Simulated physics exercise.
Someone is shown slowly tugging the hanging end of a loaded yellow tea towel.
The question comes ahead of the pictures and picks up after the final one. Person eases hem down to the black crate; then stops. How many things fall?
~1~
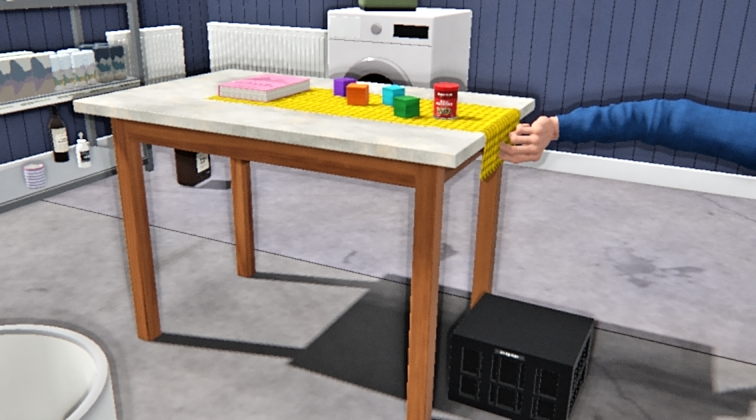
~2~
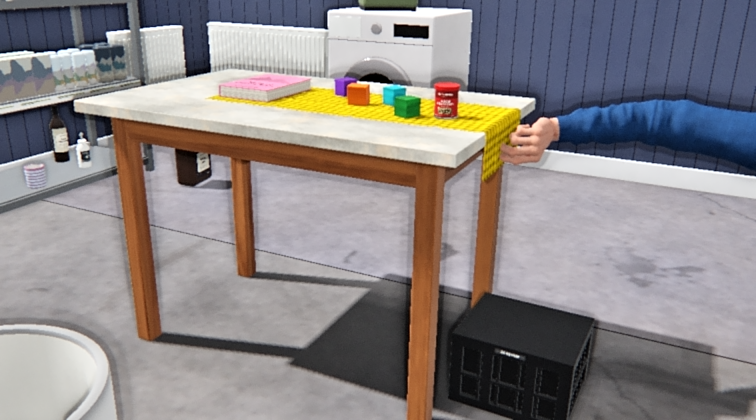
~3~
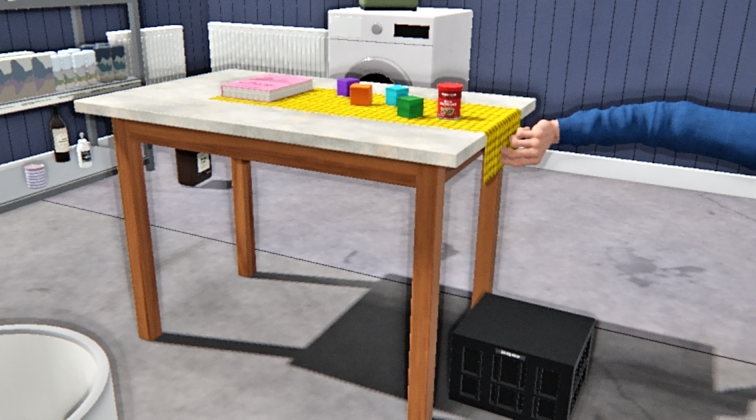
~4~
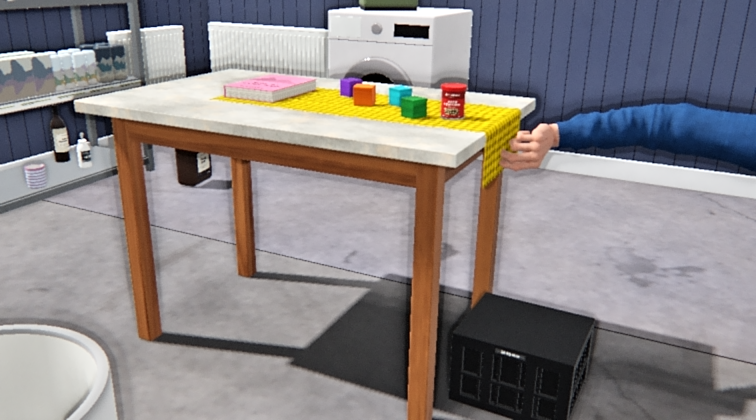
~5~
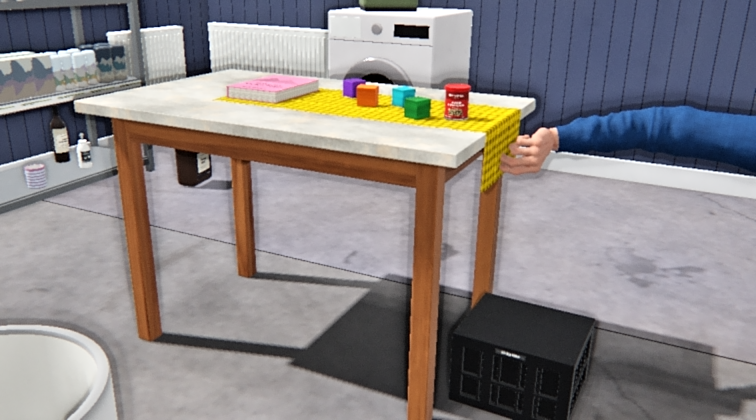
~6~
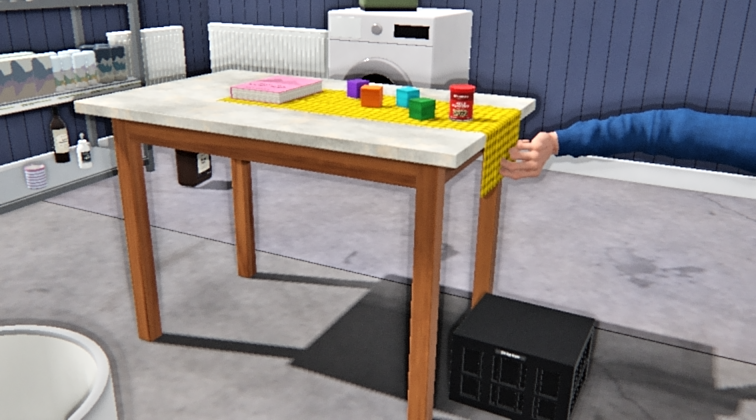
Four.
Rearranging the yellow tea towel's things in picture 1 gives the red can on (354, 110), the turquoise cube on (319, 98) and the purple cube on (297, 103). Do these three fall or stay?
Red can lost, turquoise cube safe, purple cube safe.
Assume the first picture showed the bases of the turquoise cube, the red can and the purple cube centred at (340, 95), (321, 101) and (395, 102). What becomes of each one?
The turquoise cube will stay where it is, the red can will stay where it is, and the purple cube will end up down.
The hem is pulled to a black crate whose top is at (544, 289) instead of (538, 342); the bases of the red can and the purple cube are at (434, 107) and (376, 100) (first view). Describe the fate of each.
Red can is gone, purple cube stays.
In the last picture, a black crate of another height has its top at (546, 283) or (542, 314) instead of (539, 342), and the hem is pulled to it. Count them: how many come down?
You'd get 2 and then 3.
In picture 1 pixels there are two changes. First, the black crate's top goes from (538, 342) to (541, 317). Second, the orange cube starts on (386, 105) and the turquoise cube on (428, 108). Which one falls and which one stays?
In the end the orange cube gets dislodged; meanwhile the turquoise cube gets dislodged.
Soon after, hem near (497, 267); red can and green cube gone.
Then, hem on the crate; red can, green cube, turquoise cube and orange cube gone.
At rest, hem on the crate; red can, green cube, turquoise cube and orange cube gone. Over the edge go four.
